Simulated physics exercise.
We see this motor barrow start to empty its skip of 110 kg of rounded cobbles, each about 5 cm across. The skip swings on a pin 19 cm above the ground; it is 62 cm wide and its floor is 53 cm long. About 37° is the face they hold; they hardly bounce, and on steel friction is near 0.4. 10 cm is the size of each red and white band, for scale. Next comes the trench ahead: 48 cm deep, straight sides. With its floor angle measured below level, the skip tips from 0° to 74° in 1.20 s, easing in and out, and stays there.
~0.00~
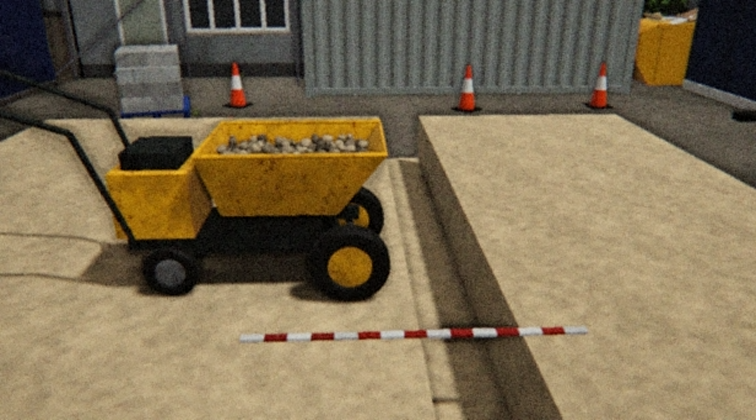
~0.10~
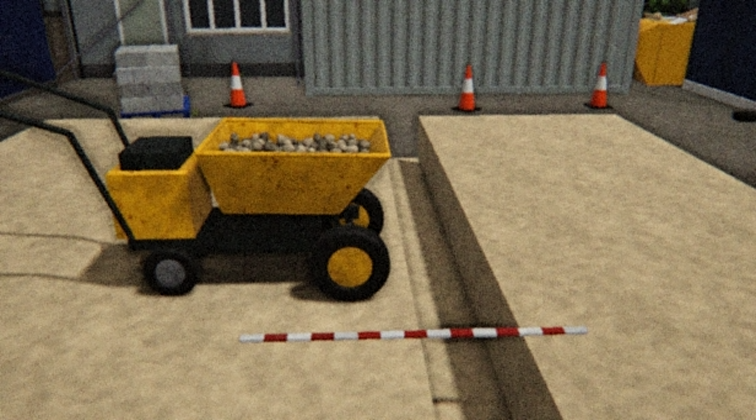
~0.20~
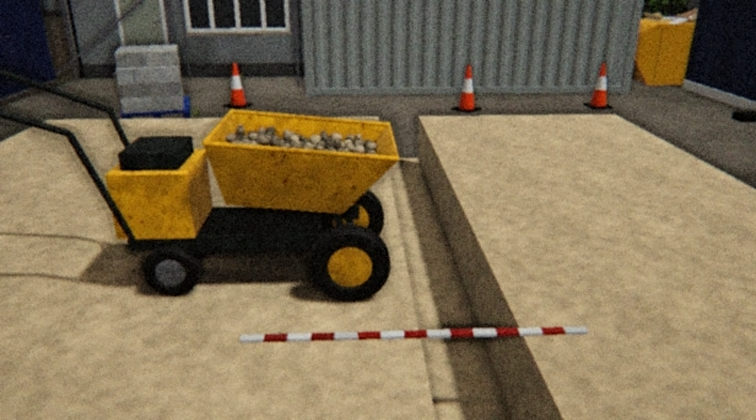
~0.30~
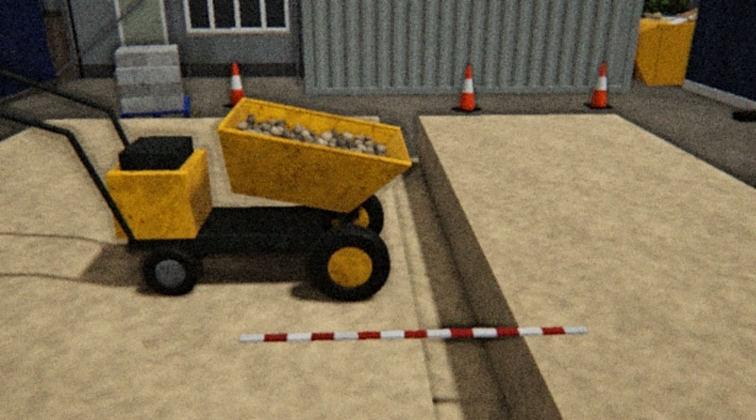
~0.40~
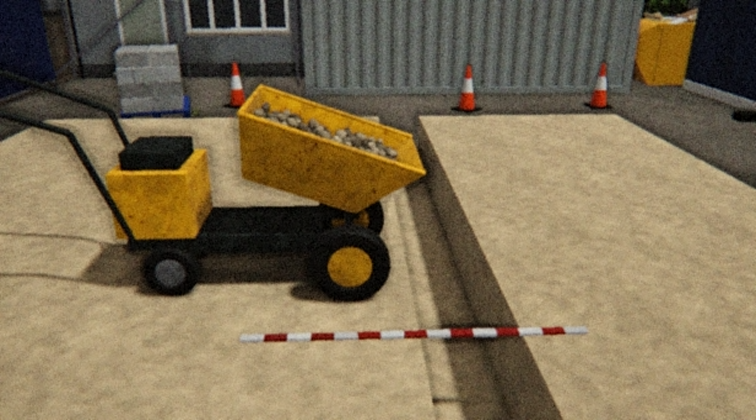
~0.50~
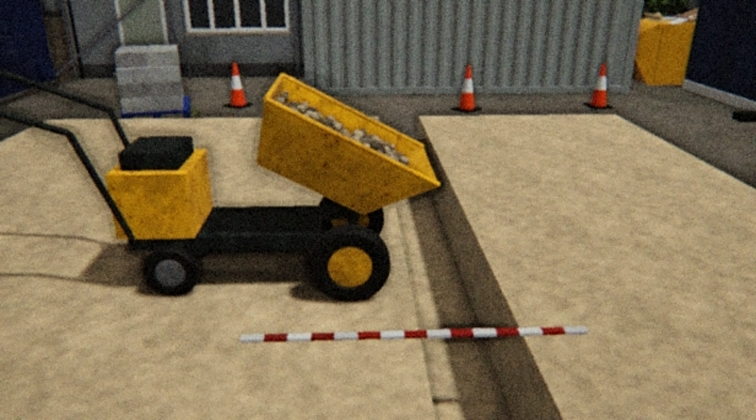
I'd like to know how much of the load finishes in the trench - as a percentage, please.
Somewhere near 52 per cent of it finishes in the trench.
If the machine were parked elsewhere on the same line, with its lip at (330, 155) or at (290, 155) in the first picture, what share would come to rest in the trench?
Near 100 then near 95 percent.
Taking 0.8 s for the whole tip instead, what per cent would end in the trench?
About 45 percent, I'd say.
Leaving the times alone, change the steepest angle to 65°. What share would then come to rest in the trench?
It would be near 60 per cent.
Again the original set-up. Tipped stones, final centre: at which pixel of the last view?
At about pixel (484, 328) in the last view.
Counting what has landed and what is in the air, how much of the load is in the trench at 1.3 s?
Close to 20 per cent at that time.
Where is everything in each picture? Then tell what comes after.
In the first picture, the skip is at 0°, its lip at (387, 155); the top of the load is at (302, 145).
In the second picture, lip at (390, 156), floor tilted 1°, highest stones at (273, 143); the stones move at 0.2 m/s on average.
In the third picture, the skip is at 5°, its lip at (398, 159); the top of the load is at (267, 137); the stones move at 0.4 m/s on average.
In the fourth picture, lip at (410, 165), floor tilted 12°, highest stones at (262, 128); the stones move at 0.6 m/s on average.
In the fifth picture, the skip is at 19°, its lip at (425, 173); the top of the load is at (270, 118); the stones move at 0.7 m/s on average.
In the sixth picture, the skip is at 28°, its lip at (439, 185); the top of the load is at (286, 107); the stones move at 0.8 m/s on average.
After 0.9 s the floor is at 62°; 100 % in the skip; the foremost stones are at (465, 213).
After 1.3 s the floor is at 74°; 54 % in the skip, 18 % in the trench, 28 % past the trench; the foremost stones are at (561, 268).
After 1.6 s the floor is at 74°; 19 % in the skip, 34 % in the trench, 47 % past the trench; the foremost stones are at (642, 266).
After 3.6 s the floor is at 74°; 0 % in the skip, 52 % in the trench, 48 % past the trench; the foremost stones are at (700, 259).
